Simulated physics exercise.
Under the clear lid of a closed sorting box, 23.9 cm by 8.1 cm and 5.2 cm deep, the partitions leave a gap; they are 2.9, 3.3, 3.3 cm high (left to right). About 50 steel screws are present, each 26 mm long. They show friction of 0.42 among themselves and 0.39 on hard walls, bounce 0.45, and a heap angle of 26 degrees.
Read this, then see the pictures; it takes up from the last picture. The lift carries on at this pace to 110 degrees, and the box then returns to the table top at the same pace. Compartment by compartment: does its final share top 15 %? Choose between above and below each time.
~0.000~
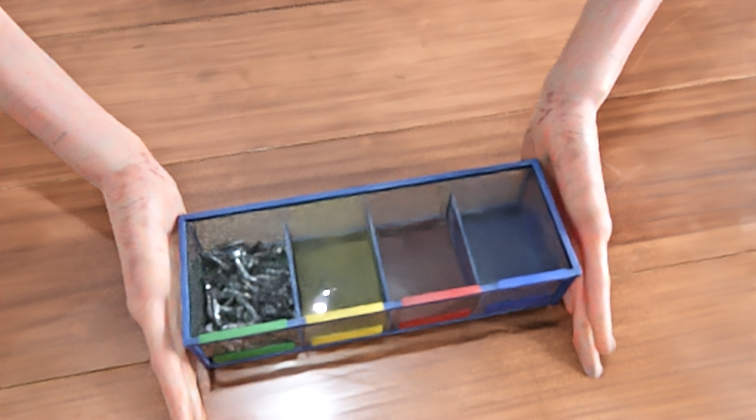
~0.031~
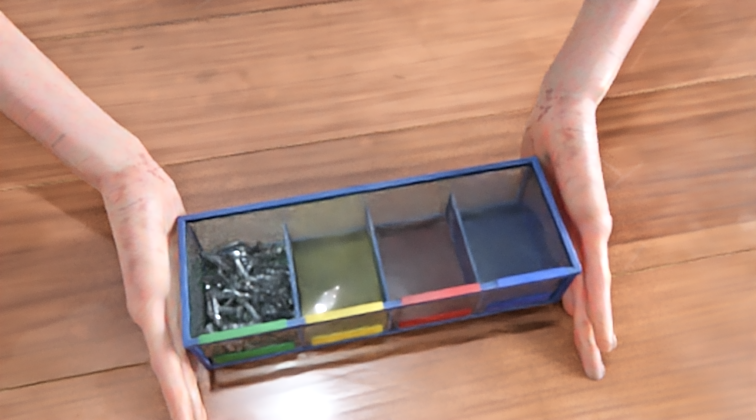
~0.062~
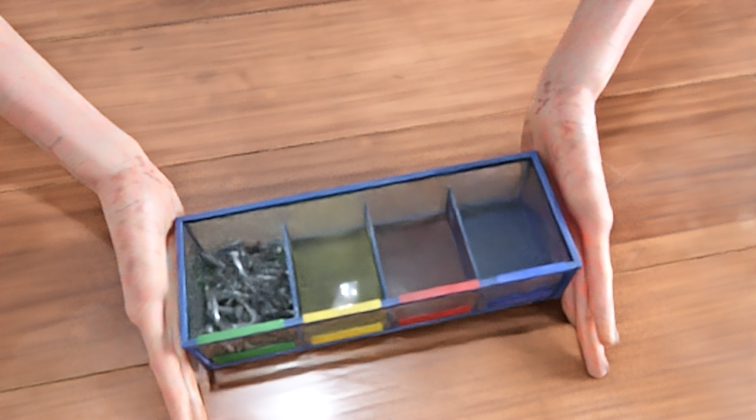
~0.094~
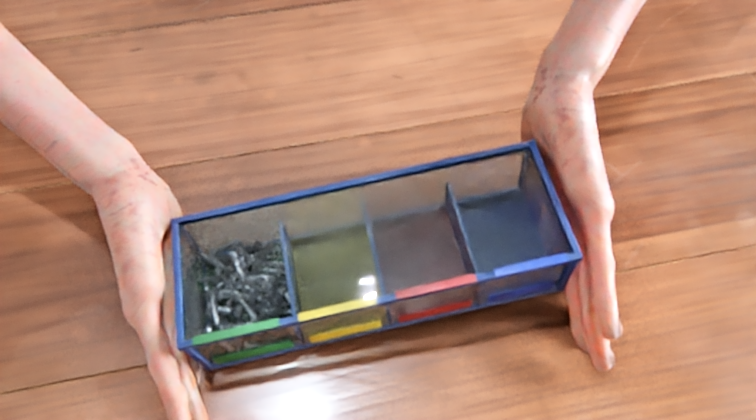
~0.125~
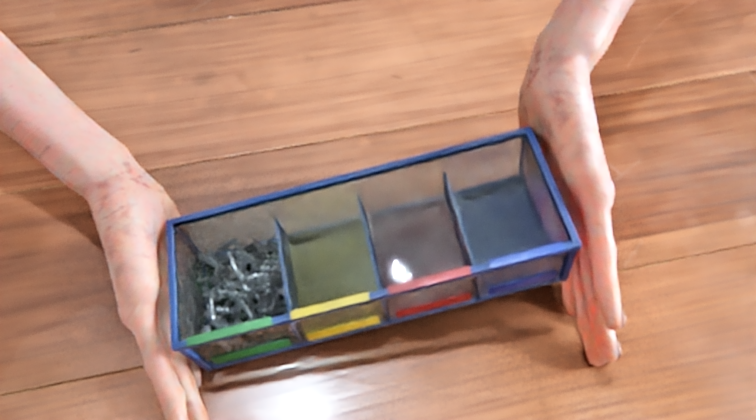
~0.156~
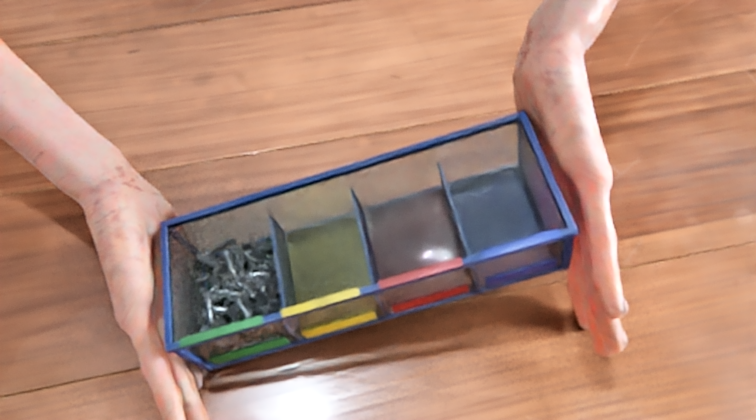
Red compartment: Below, blue compartment: Below, green compartment: Above, yellow compartment: Below.
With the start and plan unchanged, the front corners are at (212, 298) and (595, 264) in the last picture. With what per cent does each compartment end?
Red = 20 %; blue = 60 %; green = 0 %; yellow = 20 %.
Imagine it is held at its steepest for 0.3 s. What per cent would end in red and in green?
Red 0, green 100.
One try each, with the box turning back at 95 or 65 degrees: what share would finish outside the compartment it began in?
0 and 0 %.
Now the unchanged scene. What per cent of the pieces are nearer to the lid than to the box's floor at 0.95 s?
Roughly 50 percent of the pieces.
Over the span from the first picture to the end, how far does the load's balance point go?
1.0 cm.
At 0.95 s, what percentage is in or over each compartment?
Red 0 %, blue 0 %, green 100 %, yellow 0 %.
After 0.95 s, tilt 110 degrees; green 100 %.
After 1.48 s, tilt 49 degrees; green 100 %.
After 2.07 s, tilt 0 degrees; green 100 %.
By 2.5 s all is still; red 0 %, blue 0 %, green 100 %, yellow 0 %.
